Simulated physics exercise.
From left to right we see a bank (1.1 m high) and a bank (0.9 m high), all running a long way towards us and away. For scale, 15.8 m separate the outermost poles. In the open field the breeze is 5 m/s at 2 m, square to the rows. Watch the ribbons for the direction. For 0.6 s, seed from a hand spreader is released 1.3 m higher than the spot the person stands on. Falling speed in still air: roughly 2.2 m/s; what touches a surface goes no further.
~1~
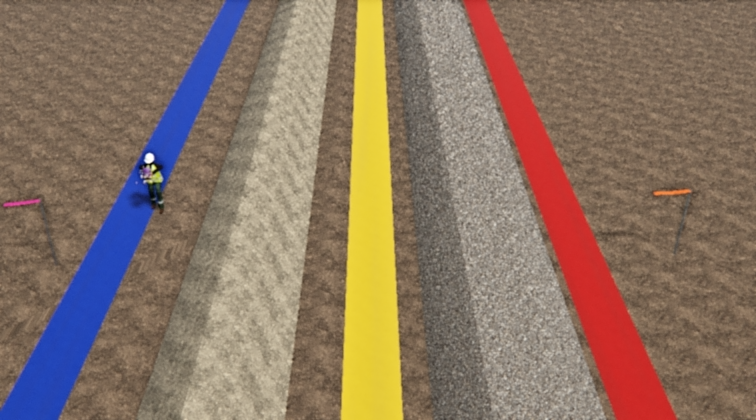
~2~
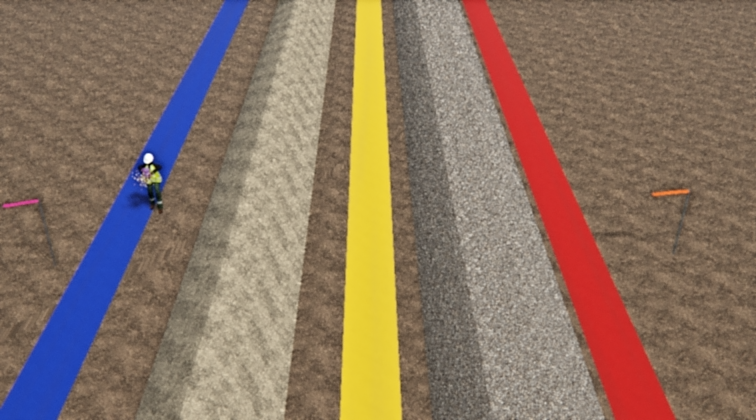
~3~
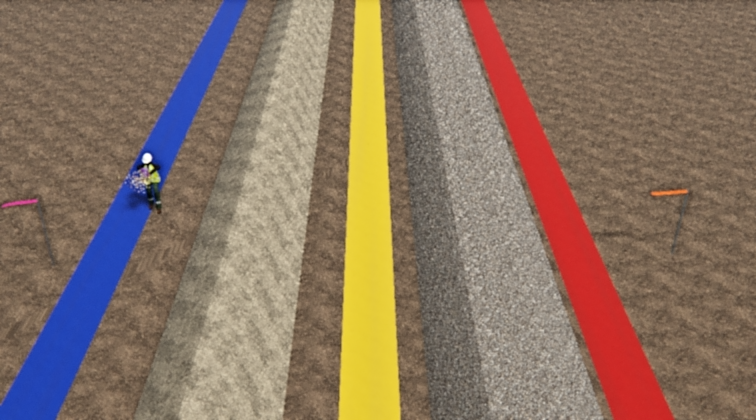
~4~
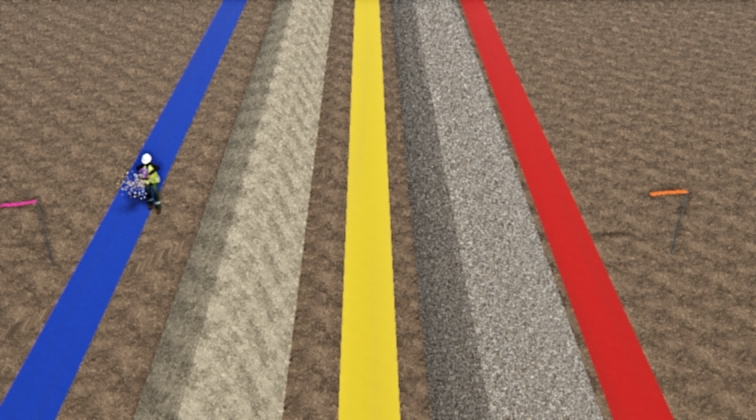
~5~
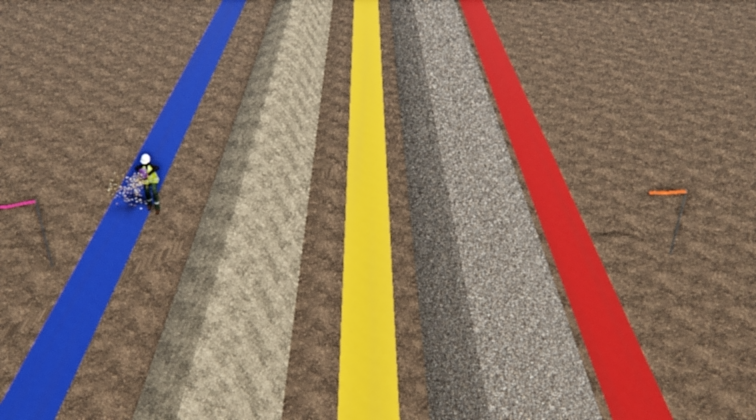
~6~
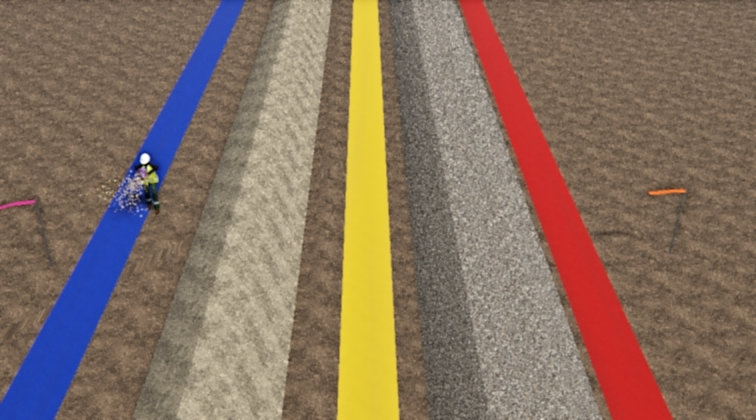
Brown, rippled open ground is seen from high above, with two long banks, one tan and one grey, running away from the viewer. A blue strip lies left of them, a yellow one between and a red one right, with a pink ribbon far left, an orange one far right, and a white-helmeted person on the blue. Pale specks of seed spread leftward and slightly down from the person, while the view barely shifts.
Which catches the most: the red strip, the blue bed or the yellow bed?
The blue one.
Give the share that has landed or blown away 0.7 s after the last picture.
Near 70 %.
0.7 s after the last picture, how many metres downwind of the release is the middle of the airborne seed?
Roughly 1.0 m.
Then, 0.7 s after the last picture, 71 % is no longer flying here, and 60 % lies on the blue bed, 0 % on the yellow bed and 0 % on the red strip; the middle of what still flies is 0.3 m above the low ground, near (111, 211).
Then, 1.5 s after the last picture, 99 % is no longer flying here, and 79 % lies on the blue bed, 0 % on the yellow bed and 0 % on the red strip.
Then, 3.0 s after the last picture, 100 % is no longer flying here, and 79 % lies on the blue bed, 0 % on the yellow bed and 0 % on the red strip.
Then, 7.5 s after the last picture, 100 % is no longer flying here, and 79 % lies on the blue bed, 0 % on the yellow bed and 0 % on the red strip.
Then, 44.5 s after the last picture, 100 % is no longer flying here, and 79 % lies on the blue bed, 0 % on the yellow bed and 0 % on the red strip.
